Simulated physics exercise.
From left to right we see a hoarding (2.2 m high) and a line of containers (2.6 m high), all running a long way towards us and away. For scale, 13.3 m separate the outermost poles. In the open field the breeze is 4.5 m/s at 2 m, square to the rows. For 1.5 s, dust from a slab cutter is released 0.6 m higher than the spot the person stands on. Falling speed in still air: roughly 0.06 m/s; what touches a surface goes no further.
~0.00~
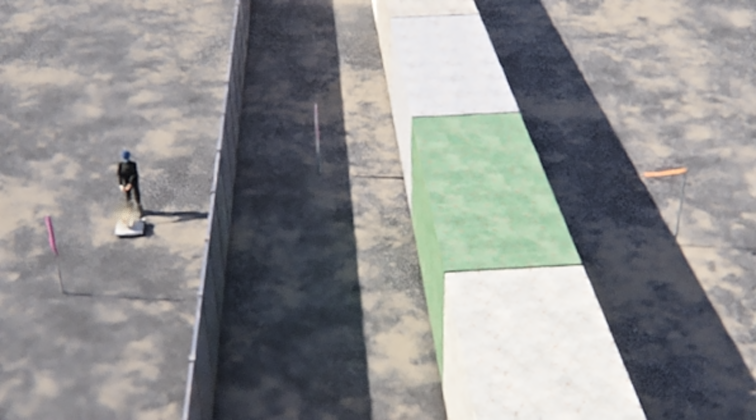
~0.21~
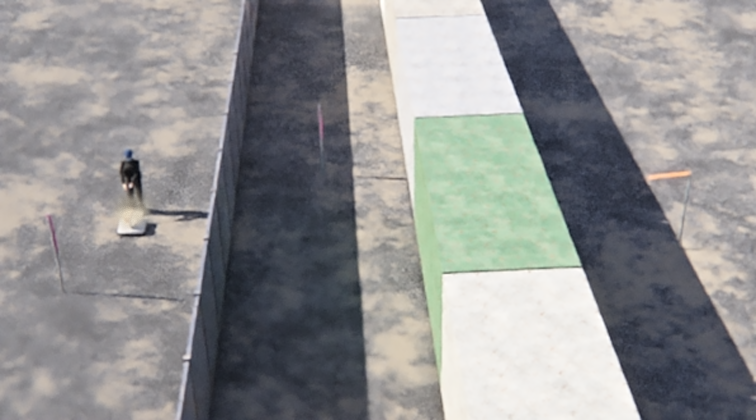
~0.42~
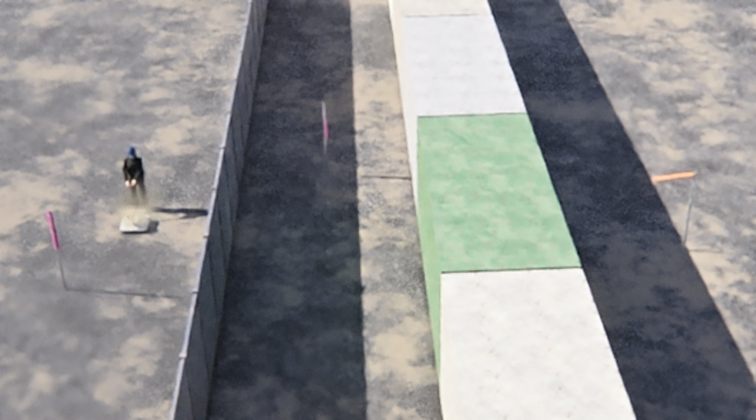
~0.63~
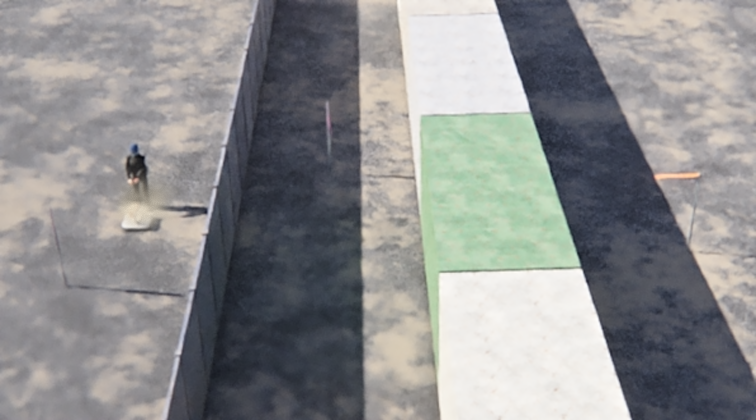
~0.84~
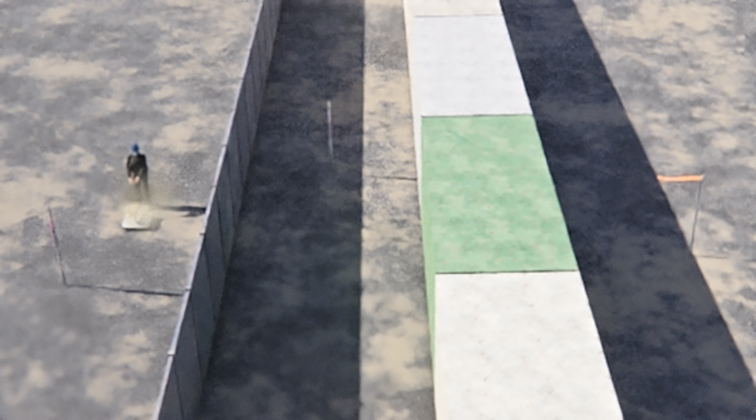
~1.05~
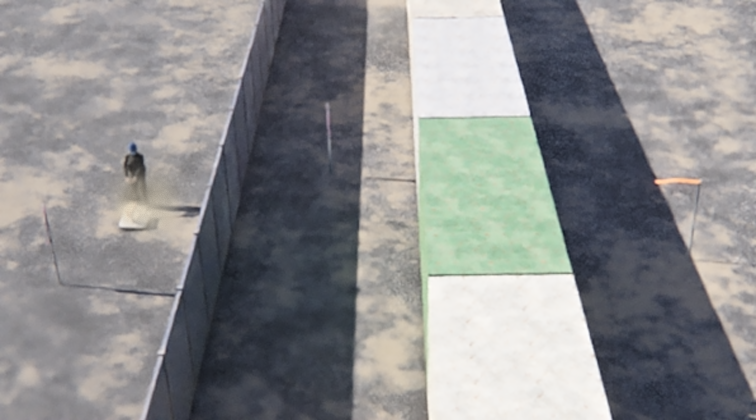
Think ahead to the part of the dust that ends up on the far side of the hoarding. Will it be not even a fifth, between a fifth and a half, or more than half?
The share that finishes beyond it is less than a fifth.
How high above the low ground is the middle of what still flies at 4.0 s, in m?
About 1.6 m.
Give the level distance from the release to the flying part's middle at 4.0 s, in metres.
Roughly 1.0 m.
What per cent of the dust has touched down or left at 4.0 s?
Some 10 per cent.
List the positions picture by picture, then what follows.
In the first frame, the left ribbon ends at (56, 254), hanging almost straight, the dust in the air spans x = 120 to 135 around y = 215 and it comes from (129, 223).
In the second frame, the right ribbon ends at (649, 178), leaning 85 degrees to the left and the dust in the air spans x = 120 to 140 around y = 210.
In the third frame, the inner ribbon ends at (327, 138), hanging almost straight, the dust in the air spans x = 125 to 150 around y = 210 and the top of the hoarding crosses (224, 143).
In the fourth frame, the dust in the air spans x = 125 to 160 around y = 205.
In the fifth frame, the right ribbon ends at (658, 177), leaning 90 degrees to the left and the dust in the air spans x = 125 to 165 around y = 205.
In the sixth frame, the dust in the air spans x = 125 to 170 around y = 205 and the top of the line of containers crosses (475, 120).
After 2.5 s, 96 % is in the air or yet to come; 0 % is beyond the hoarding; the middle of what still flies is 0.9 m above the low ground, near (161, 194).
After 4.0 s, 91 % is in the air or yet to come; 2 % is beyond the hoarding; the middle of what still flies is 1.5 m above the low ground, near (170, 171).
After 8.0 s, 77 % is in the air or yet to come; 8 % is beyond the hoarding; the middle of what still flies is 2.2 m above the low ground, near (43, 146).
After 20.0 s, 22 % is in the air or yet to come; 8 % is beyond the hoarding.
After 45.0 s, 1 % is in the air or yet to come; 7 % is beyond the hoarding.
